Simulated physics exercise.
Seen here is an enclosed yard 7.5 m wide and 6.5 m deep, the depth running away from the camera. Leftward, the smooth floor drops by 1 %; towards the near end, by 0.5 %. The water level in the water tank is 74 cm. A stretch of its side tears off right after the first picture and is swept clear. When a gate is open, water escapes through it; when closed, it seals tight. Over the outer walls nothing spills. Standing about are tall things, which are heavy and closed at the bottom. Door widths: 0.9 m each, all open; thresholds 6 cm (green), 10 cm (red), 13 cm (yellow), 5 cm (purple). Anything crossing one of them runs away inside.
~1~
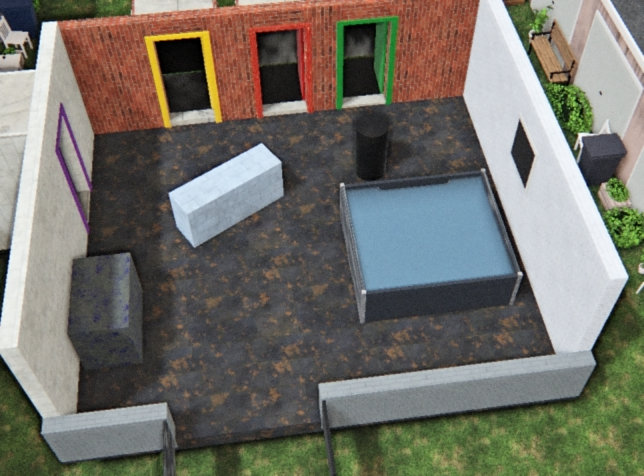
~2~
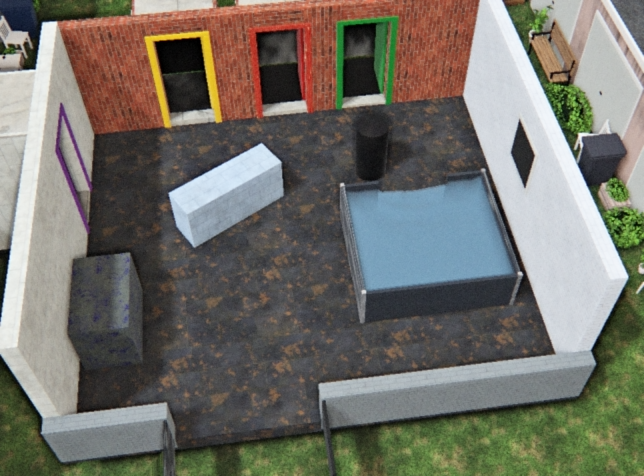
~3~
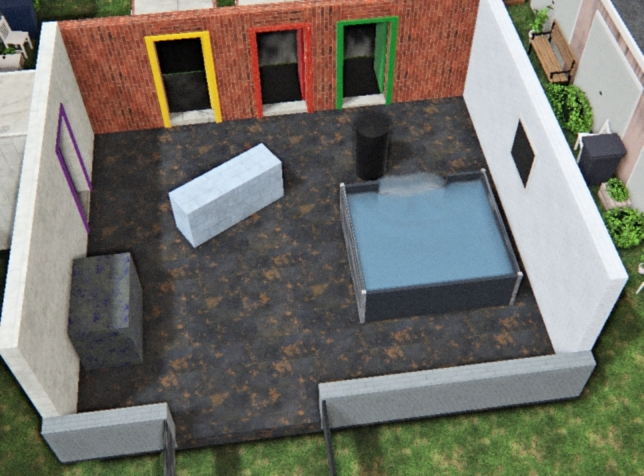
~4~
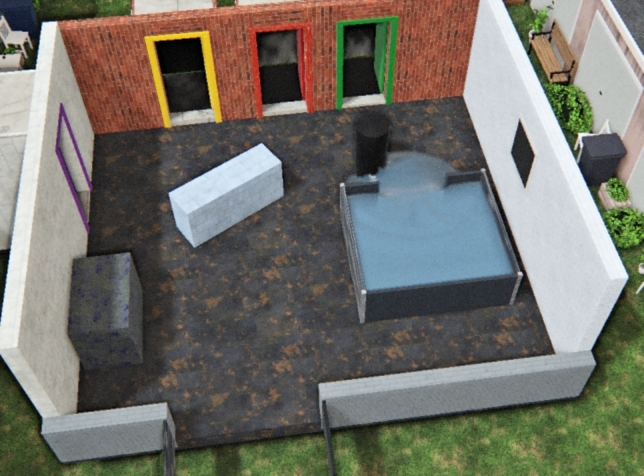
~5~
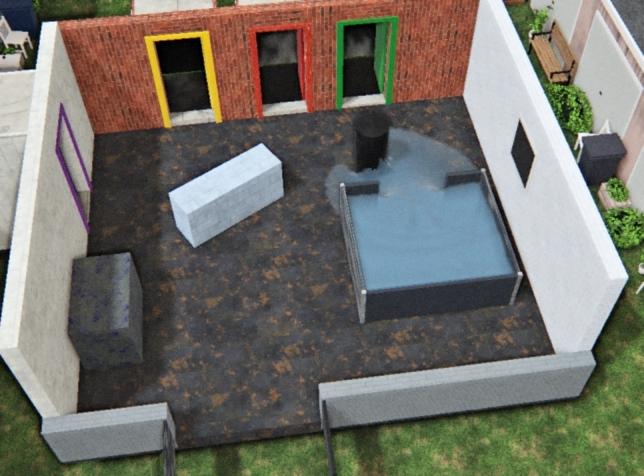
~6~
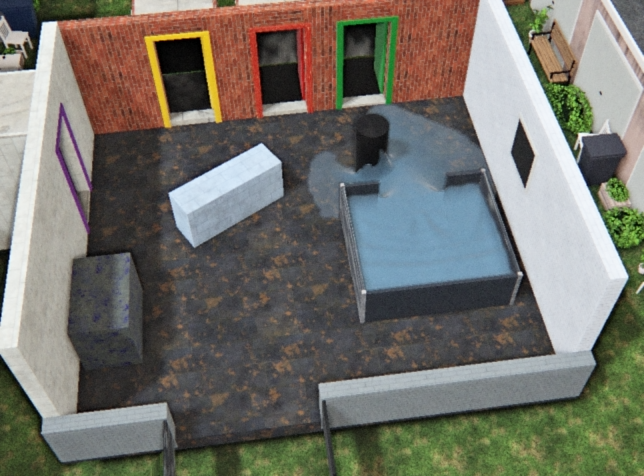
A large tank of water opens at its far side and water spreads around a black cylinder.
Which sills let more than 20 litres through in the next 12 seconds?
In order: At the green door the inflow will be out of bounds. At the red door the inflow will be within bounds. At the yellow door the inflow will be within bounds. At the purple door the inflow will be out of bounds.
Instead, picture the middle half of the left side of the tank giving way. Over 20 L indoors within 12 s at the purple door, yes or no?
Note: Purple door, beyond the mark.
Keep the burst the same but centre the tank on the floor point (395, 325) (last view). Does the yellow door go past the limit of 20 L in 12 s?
With that change, the limit at the yellow door is not exceeded.
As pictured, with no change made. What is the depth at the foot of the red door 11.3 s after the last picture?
It's some 4.5 centimetres deep.
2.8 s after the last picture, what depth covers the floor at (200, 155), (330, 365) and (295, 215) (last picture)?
Approximately 1, 0 and 2 centimetres, going through them in turn.
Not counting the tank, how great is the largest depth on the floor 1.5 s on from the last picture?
Peak depth: Approx. 44 cm.
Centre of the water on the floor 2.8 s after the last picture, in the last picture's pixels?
Pixel position near (392, 203).
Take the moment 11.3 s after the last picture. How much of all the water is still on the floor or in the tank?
78 %.
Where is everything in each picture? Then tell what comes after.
The first frame shows still water, 74 cm deep, in the water tank at (427, 231).
In the second frame, water pours out on the water tank's far side and has run 0.7 m, to a hidden place; typically 11 cm deep outside, 74 cm at the water tank's back.
In the third frame, the front is at a hidden place, 0.9 m from the gap on the water tank's far side; 1.1 m2 of floor is under water; 74 cm left at the back of the water tank.
In the fourth frame, the front is at (407, 153), 1.4 m from the gap on the water tank's far side; 2.1 m2 of floor is under water; 74 cm left at the back of the water tank.
In the fifth frame, the front is at (394, 130), 2.1 m from the gap on the water tank's far side; 3.5 m2 of floor is under water; 74 cm left at the back of the water tank.
In the sixth frame, water pours out on the water tank's far side and has run 2.8 m, to (385, 106); typically 5 cm deep outside, 67 cm at the water tank's back.
Then, 0.7 s after the last picture water covers 25 % of the floor and is deepest (52 cm) near (456, 96); green door 8 cm at the sill, 43 L in, red door not reached, yellow door not reached, purple door not reached.
Then, 1.5 s after the last picture water covers 35 % of the floor and is deepest (44 cm) near (438, 123); green door 20 cm at the sill, 124 L in, red door 3 cm at the sill, 0 L in, yellow door not reached, purple door not reached.
Then, 2.8 s after the last picture water covers 45 % of the floor and is deepest (32 cm) near (380, 185); green door 17 cm at the sill, 238 L in, red door 9 cm at the sill, 0 L in, yellow door 10 cm at the sill, 0 L in, purple door not reached.
Then, 6.3 s after the last picture water covers 85 % of the floor and is deepest (21 cm) near (85, 290); green door 13 cm at the sill, 406 L in, red door 7 cm at the sill, 0 L in, yellow door 3 cm at the sill, 0 L in, purple door 12 cm at the sill, 57 L in.
Then, 11.3 s after the last picture water covers 100 % of the floor and is deepest (15 cm) near (76, 438); green door 9 cm at the sill, 484 L in, red door 4 cm at the sill, 0 L in, yellow door 8 cm at the sill, 0 L in, purple door 12 cm at the sill, 170 L in.
